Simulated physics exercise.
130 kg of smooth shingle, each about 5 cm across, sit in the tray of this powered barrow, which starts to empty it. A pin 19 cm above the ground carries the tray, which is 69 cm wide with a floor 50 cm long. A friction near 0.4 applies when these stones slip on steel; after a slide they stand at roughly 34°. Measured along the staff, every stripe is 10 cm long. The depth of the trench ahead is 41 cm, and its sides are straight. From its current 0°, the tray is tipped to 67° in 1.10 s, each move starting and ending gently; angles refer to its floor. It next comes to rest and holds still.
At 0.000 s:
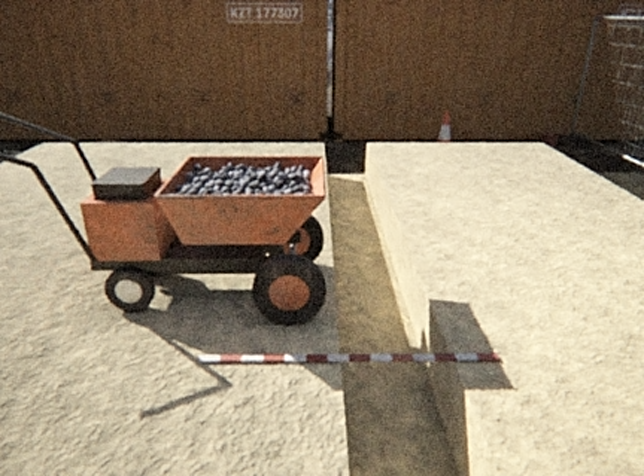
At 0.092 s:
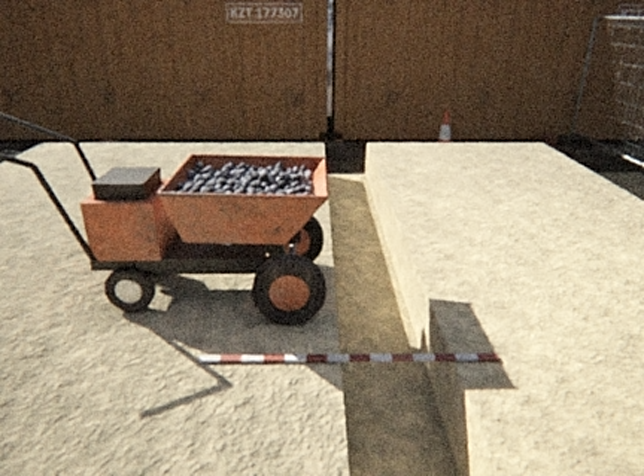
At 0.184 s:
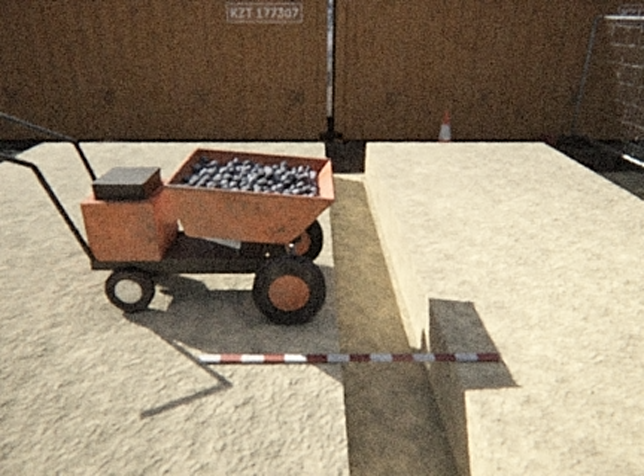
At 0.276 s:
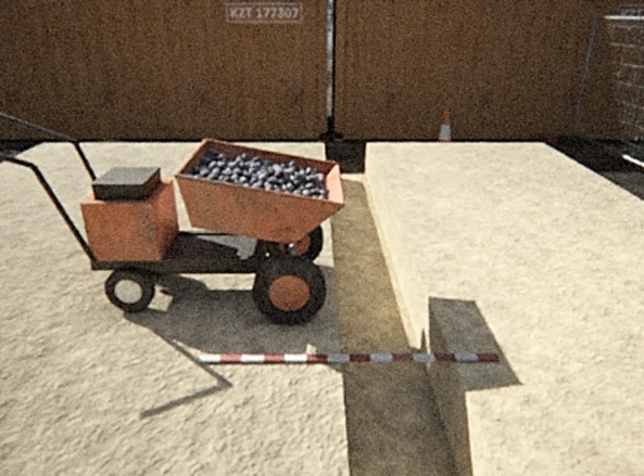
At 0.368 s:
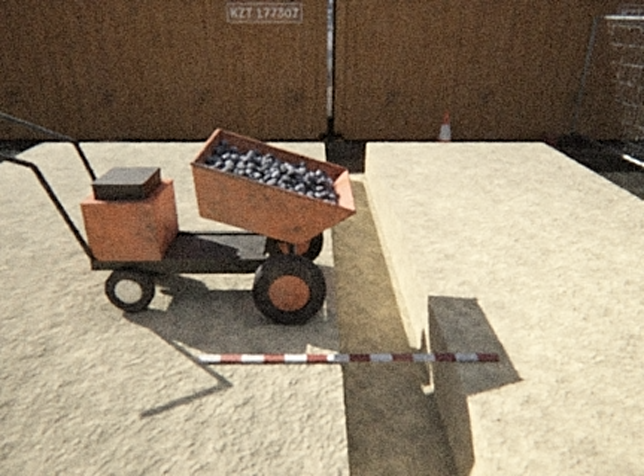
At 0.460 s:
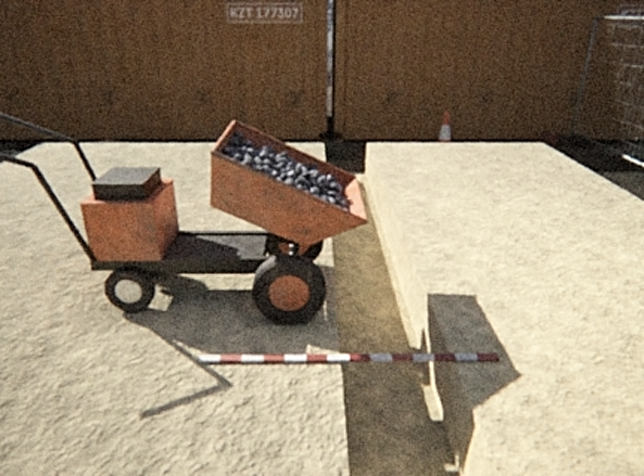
On a sunlit, sandy site in front of a brown fence, a narrow trench is seen from slightly above, with the camera still. An orange powered barrow with black handles and a tray of dark grey stones stands left of the trench, near a red-and-white staff, with a small cone behind. The tray starts level, then its left end rises gently at first and faster later, slanting it down toward the right.
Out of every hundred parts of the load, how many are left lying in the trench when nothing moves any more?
Around 64 in every hundred.
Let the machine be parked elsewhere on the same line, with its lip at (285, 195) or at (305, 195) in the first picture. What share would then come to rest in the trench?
It'd be around 100 per cent and after that around 85 per cent.
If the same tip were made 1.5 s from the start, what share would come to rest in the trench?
It would come to roughly 70 per cent.
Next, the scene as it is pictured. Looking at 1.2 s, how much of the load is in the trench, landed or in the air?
Close to 25 per cent has got there by then.
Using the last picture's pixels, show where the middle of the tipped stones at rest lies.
Near (410, 335).
After 0.8 s the floor is at 56°; 100 % in the tray; the foremost stones are at (383, 228).
After 1.2 s the floor is at 67°; 59 % in the tray, 25 % in the trench, 16 % past the trench; the foremost stones are at (471, 293).
After 1.5 s the floor is at 67°; 24 % in the tray, 40 % in the trench, 36 % past the trench; the foremost stones are at (559, 298).
After 3.5 s the floor is at 67°; 0 % in the tray, 64 % in the trench, 36 % past the trench; the foremost stones are at (614, 295).
